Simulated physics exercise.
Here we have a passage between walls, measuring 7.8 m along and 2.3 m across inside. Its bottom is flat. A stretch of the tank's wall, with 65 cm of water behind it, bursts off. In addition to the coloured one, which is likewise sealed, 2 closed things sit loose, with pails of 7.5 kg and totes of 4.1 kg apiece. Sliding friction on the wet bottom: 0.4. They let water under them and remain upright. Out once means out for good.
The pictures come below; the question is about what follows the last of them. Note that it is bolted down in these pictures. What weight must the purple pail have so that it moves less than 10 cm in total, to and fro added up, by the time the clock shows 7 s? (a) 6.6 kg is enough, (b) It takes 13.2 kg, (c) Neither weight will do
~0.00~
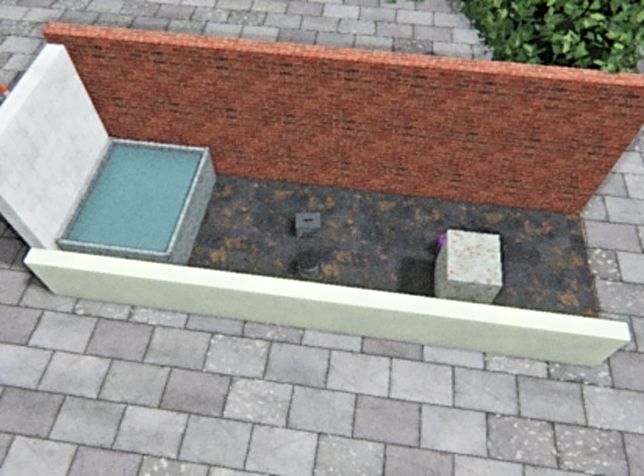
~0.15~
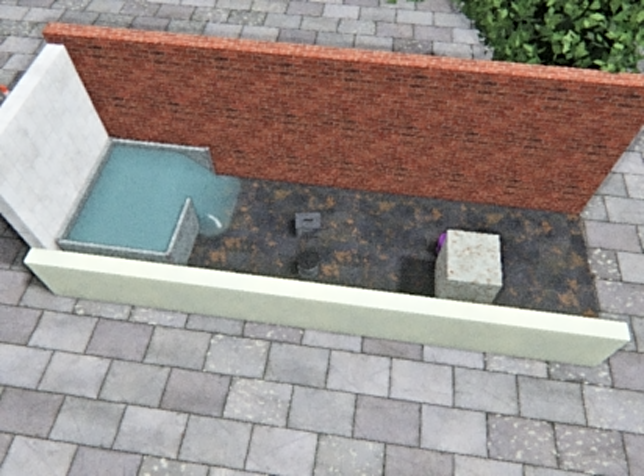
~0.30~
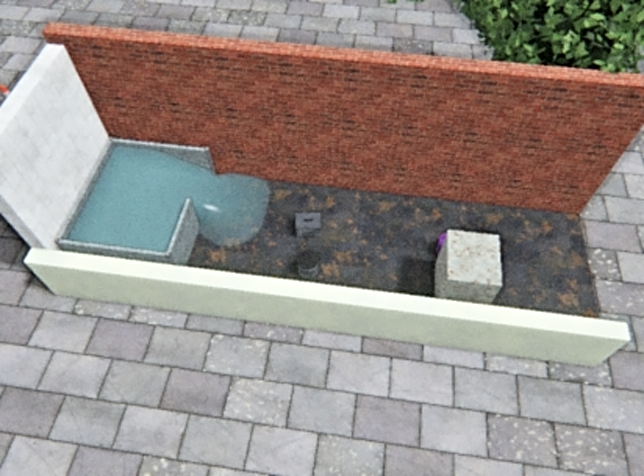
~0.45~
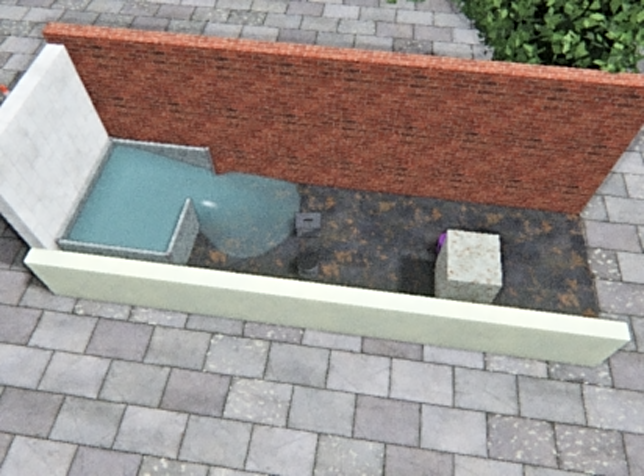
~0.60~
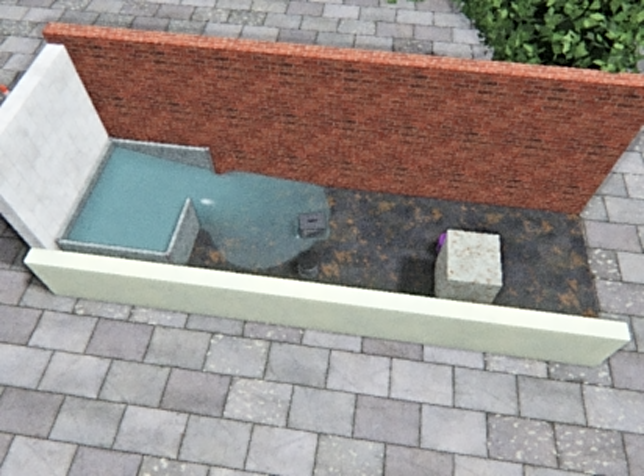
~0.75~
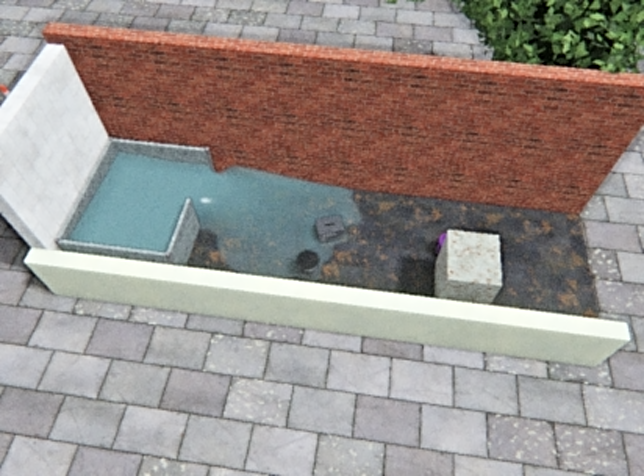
The answer is c.
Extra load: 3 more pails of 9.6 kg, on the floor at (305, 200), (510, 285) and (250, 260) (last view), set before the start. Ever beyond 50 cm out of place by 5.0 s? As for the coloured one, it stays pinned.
Item one beyond the mark, item two within the mark, item three within the mark.
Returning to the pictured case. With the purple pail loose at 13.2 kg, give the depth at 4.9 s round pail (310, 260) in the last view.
Depth: Near 13 cm.
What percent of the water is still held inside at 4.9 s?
72 %.
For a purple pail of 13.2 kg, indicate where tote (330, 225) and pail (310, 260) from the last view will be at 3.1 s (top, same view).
Estimated pixels: (469, 241) and (416, 279).
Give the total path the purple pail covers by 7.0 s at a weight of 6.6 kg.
About 250 cm altogether.
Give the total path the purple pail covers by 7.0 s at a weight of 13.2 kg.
Close to 200 cm, all told.
After 1.4 s the purple pail would be 0 cm from its start with 6.6 kg and 0 cm from its start with 13.2 kg; 0 cm of water round it then.
After 3.1 s the purple pail would be gone out with 6.6 kg and gone out with 13.2 kg.
After 4.9 s the purple pail would be gone out with 6.6 kg and gone out with 13.2 kg.
After 7.0 s the purple pail would be gone out with 6.6 kg and gone out with 13.2 kg.
